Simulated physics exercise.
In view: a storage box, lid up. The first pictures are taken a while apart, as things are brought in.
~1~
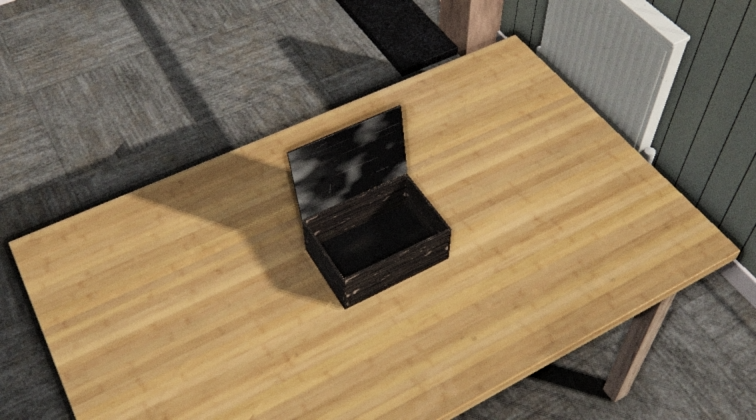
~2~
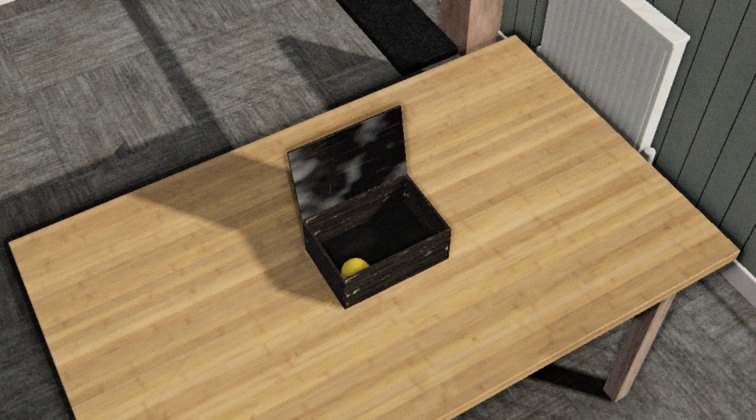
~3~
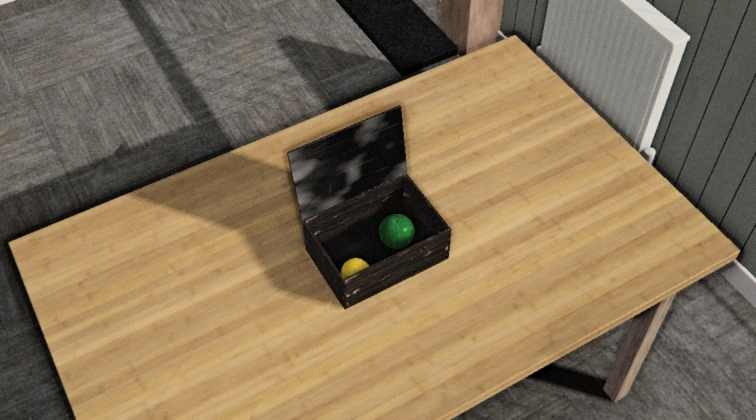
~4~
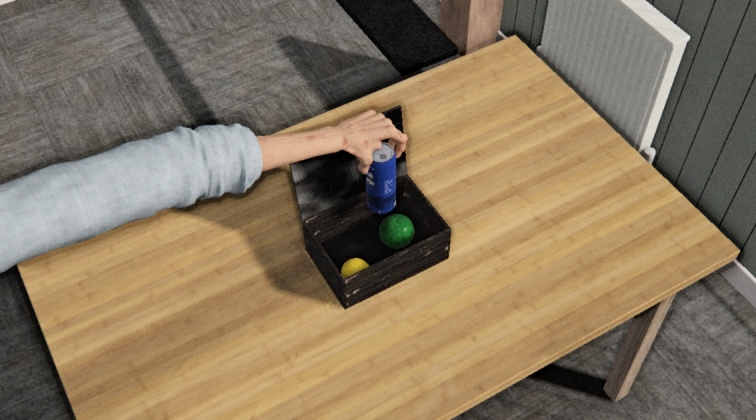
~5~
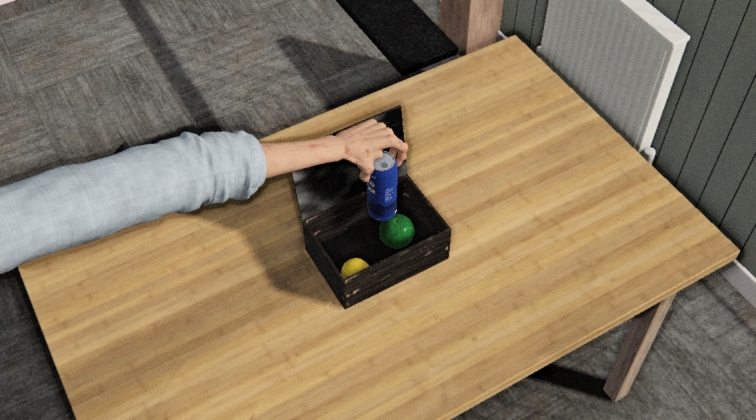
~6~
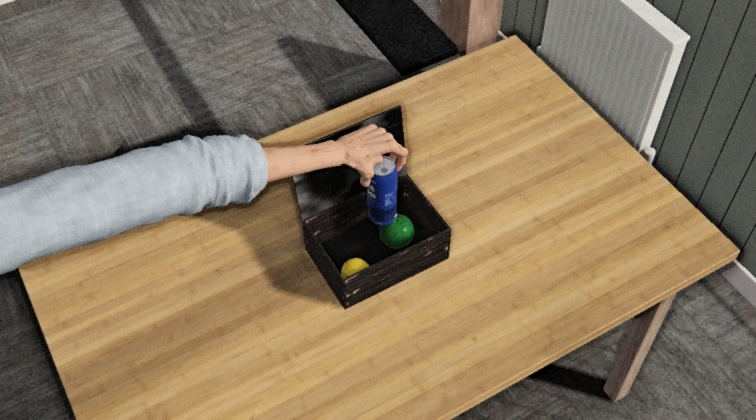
Open dark wooden box on a table gaining a yellow ball, then a green ball, before a hand lowers a blue can slightly.
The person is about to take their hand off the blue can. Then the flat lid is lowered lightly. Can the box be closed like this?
It closes.
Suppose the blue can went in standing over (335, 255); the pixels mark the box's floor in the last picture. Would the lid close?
Then it is held up.
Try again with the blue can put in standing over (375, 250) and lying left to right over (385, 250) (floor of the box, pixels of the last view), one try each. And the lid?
First, it will not close; second, it stays ajar.
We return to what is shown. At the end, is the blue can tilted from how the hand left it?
The blue can ends up tilted.
Then, 0.50 s past the last view, blue can on its side near (359, 240); green apple displaced a little.
Then, 1.50 s past the last view, lid 68° above the rim; blue can on its side near (360, 239); green apple displaced a little.
Then, 1.90 s past the last view, lid 14° above the rim; blue can on its side near (360, 239); green apple displaced about its own width.
Finally, lid shut; down or leaning hard in the box, blue can; moved from the start, green apple; yellow lemon still in place. Final places as the last picture's camera would see them, blue can near (360, 239).
